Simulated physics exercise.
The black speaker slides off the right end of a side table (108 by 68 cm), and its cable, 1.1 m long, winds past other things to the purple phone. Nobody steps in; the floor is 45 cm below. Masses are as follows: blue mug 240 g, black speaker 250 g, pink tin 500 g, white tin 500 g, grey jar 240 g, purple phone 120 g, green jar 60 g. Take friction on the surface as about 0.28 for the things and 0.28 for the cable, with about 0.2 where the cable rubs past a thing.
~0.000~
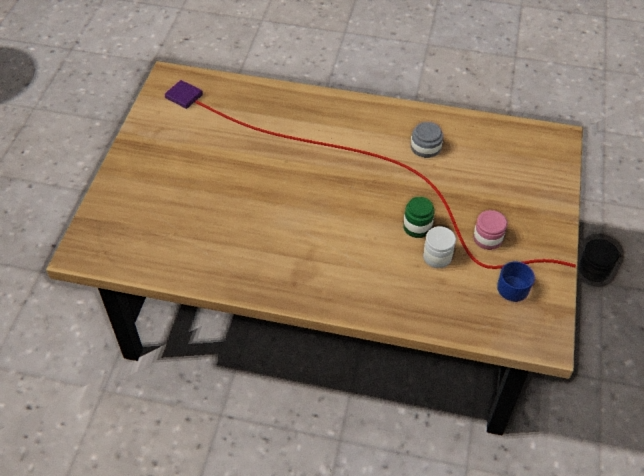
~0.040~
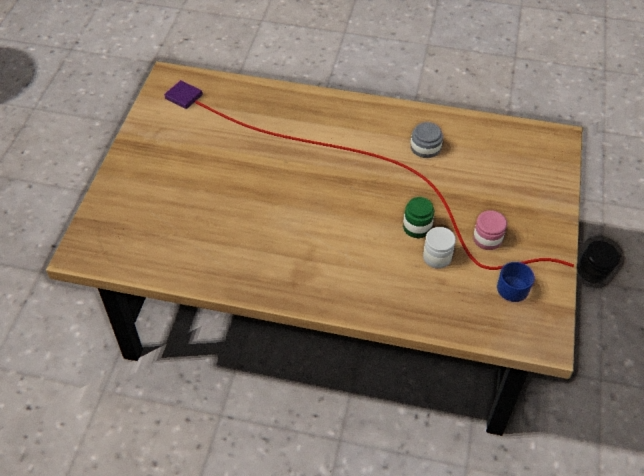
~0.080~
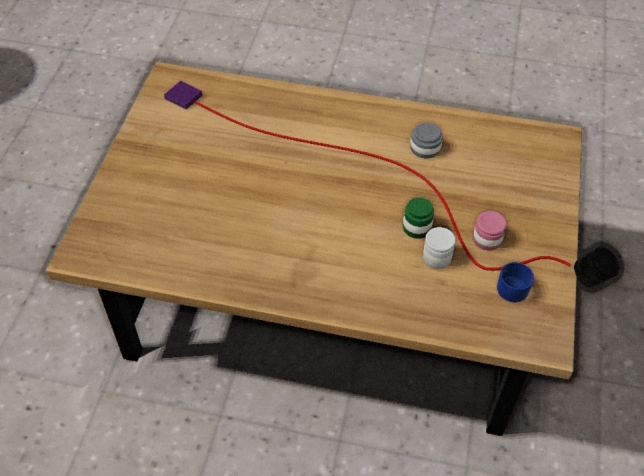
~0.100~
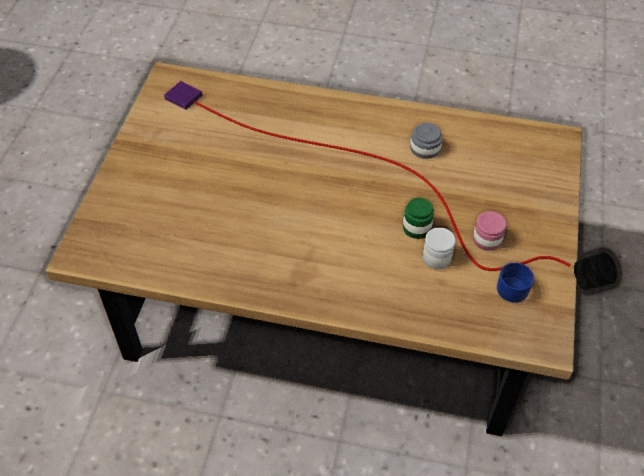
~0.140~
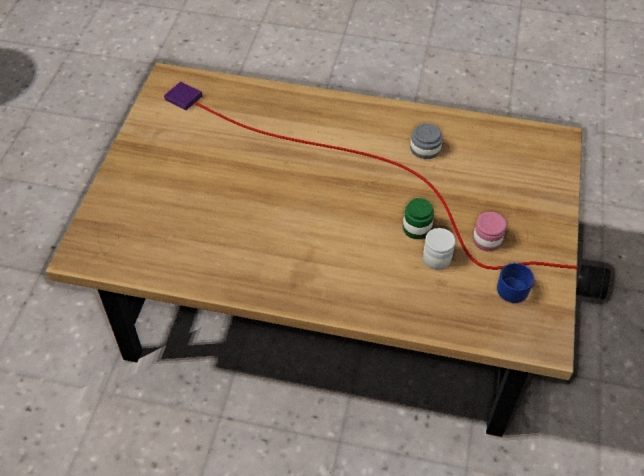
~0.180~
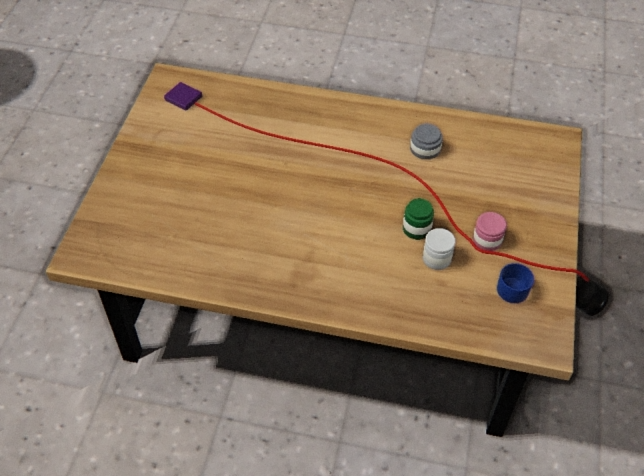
A black speaker on a red cable shifts slightly downward just off the right edge of a wooden side table, seen from above at an angle on a pale tiled floor. A purple phone lies at the far left corner, with grey, green, white and pink containers and a blue mug toward the right. The cable's right end straightens beside the mug, while the view stays still.
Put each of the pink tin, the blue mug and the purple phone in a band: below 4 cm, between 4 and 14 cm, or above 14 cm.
In the end the pink tin will go almost nowhere, the blue mug will go almost nowhere, the purple phone will go a long way.
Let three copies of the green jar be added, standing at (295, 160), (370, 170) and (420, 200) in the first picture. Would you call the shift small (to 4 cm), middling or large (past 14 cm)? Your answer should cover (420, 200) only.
At that spot the shift is medium-sized.
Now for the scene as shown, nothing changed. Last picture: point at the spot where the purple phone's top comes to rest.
It comes to rest at about (357, 180).
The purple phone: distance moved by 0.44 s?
By then the purple phone has moved close to 25 cm.
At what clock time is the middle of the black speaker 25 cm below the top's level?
At about 0.38 s.
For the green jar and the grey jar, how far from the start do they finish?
For the green jar it's 4 cm, while the grey jar comes to 0 cm.
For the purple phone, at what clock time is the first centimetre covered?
Purple phone at 0.24 s on the clock.
By 0.4 s, the cable's tail end at (271, 148); purple phone 25 cm off its start, black speaker over the edge, green jar 3 cm off its start.
By 0.7 s, the cable's tail end at (350, 182); purple phone 45 cm off its start, black speaker over the edge, green jar 3 cm off its start.
By 0.9 s, the cable's tail end at (370, 191); purple phone 51 cm off its start at (357, 180), black speaker over the edge, green jar 3 cm off its start at (415, 219).
By 1.2 s, the cable's tail end at (370, 191); purple phone 51 cm off its start, black speaker over the edge, green jar 3 cm off its start.
By 2.4 s, the cable's tail end at (370, 191); purple phone 51 cm off its start at (357, 180), pink tin 0 cm off its start at (492, 223), blue mug 0 cm off its start at (517, 277), black speaker over the edge.
